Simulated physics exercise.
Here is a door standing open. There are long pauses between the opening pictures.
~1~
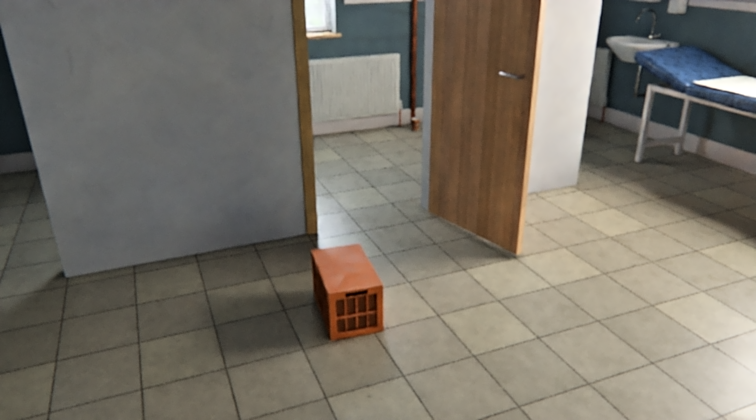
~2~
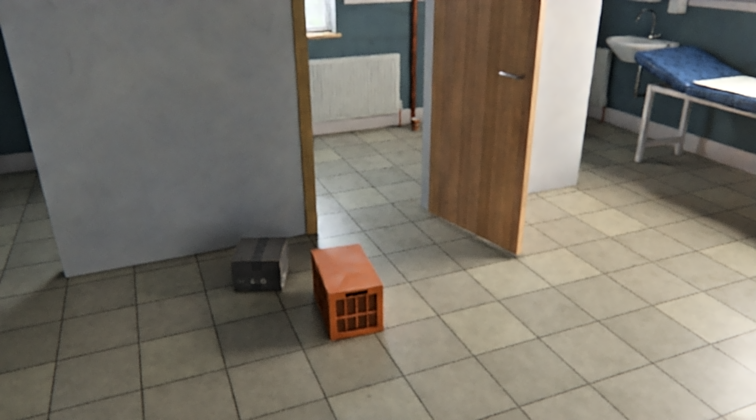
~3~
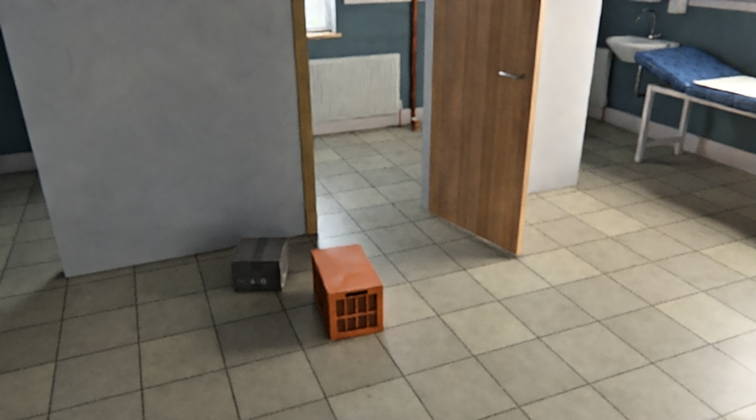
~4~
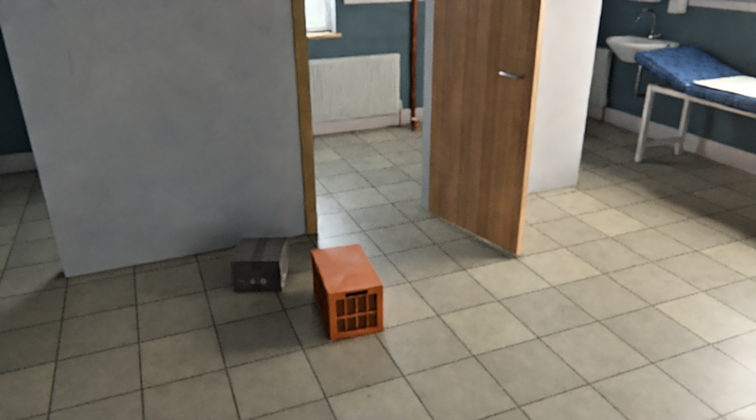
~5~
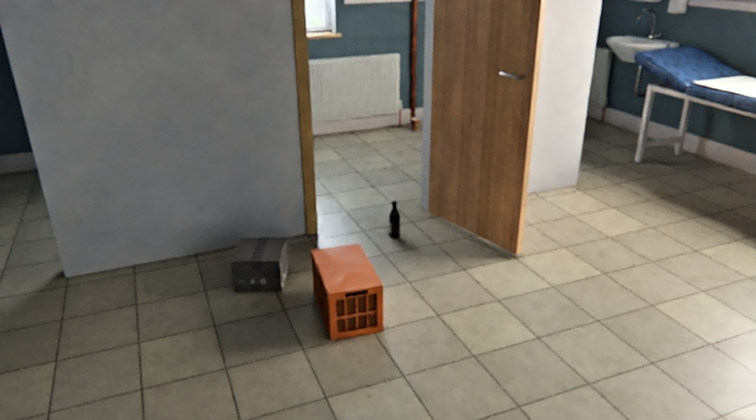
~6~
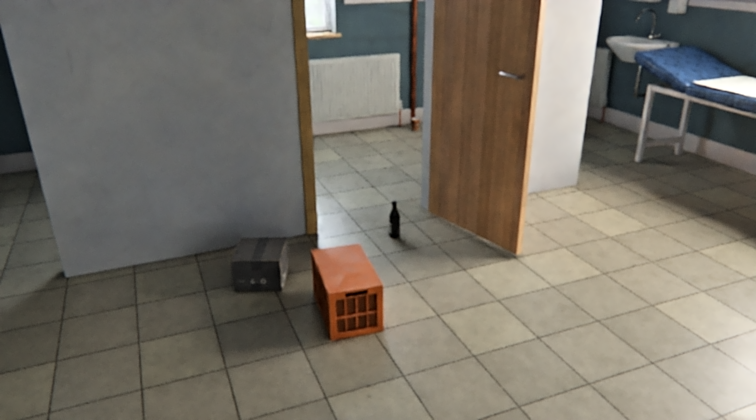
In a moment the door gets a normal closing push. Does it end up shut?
Here the door reaches the frame.
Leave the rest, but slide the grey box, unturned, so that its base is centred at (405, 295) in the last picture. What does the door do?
Then it shuts.
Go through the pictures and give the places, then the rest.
In the first picture, door wide open and still; orange crate (346, 289).
In the second picture, door wide open and still; orange crate (346, 289); grey box (261, 264).
In the third picture, door wide open and still; orange crate (346, 289); grey box (261, 264).
In the fourth picture, door wide open and still; orange crate (346, 289); grey box (261, 264).
In the fifth picture, door wide open and still; orange crate (346, 289); grey box (261, 264).
In the sixth picture, door wide open and still; black bottle (395, 219); orange crate (346, 289).
Then, 0.90 s after the last picture, open by 77°.
Then, 1.80 s after the last picture, open by 34°; black bottle slid a little near (390, 218).
Then, 2.10 s after the last picture, open by 20°; black bottle slid well along near (377, 213).
Then, 2.50 s after the last picture, open by 2°; black bottle slid well along near (365, 206).
At rest, open by 0°; moved from the start, black bottle; the other 2 in place. Seen from the same camera at the end, black bottle near (366, 205).
